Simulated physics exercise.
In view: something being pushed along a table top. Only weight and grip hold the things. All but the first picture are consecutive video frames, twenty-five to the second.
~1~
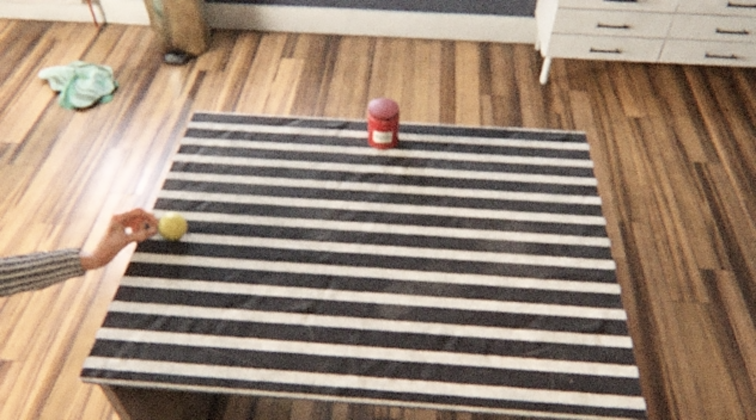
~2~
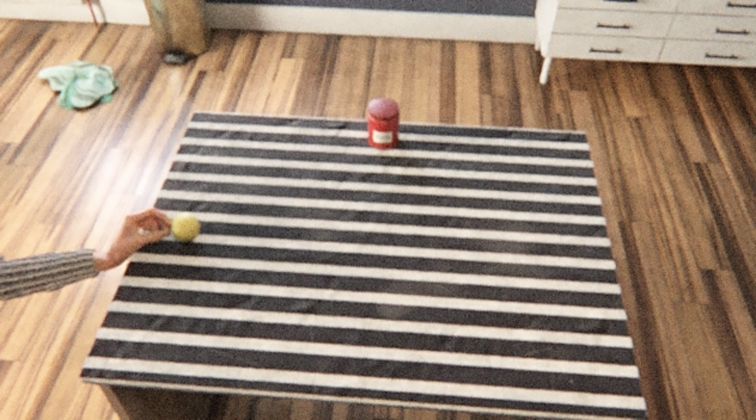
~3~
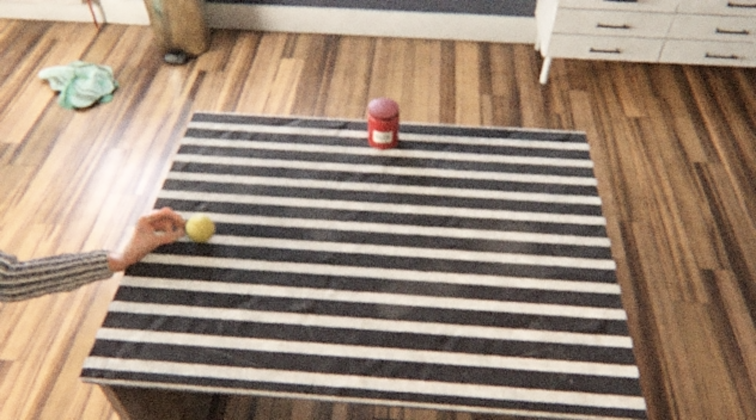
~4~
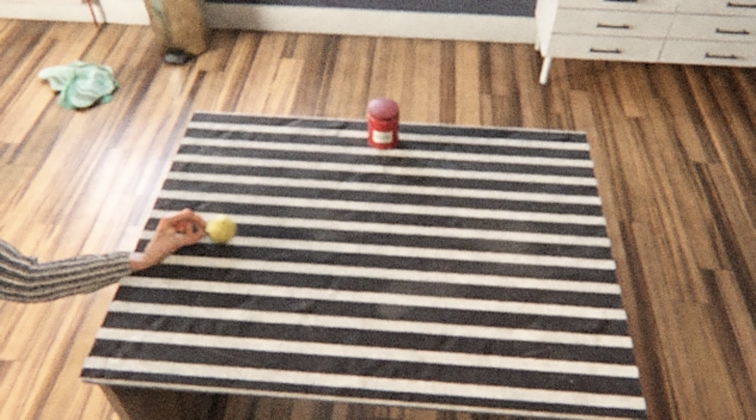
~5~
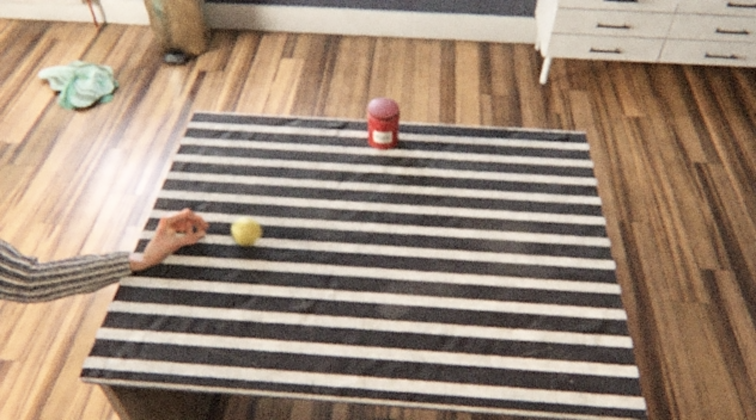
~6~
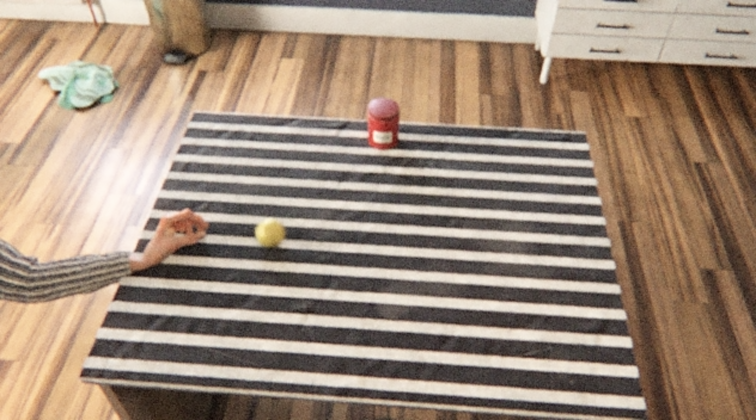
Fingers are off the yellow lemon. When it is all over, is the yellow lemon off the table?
The yellow lemon drops to the floor.
Then, 0.30 s past the last view, yellow lemon displaced well along near (446, 245).
Then, 0.60 s past the last view, yellow lemon displaced well along near (607, 255).
Then, 1.00 s past the last view, yellow lemon now off the table.
Finally, off the table, yellow lemon.
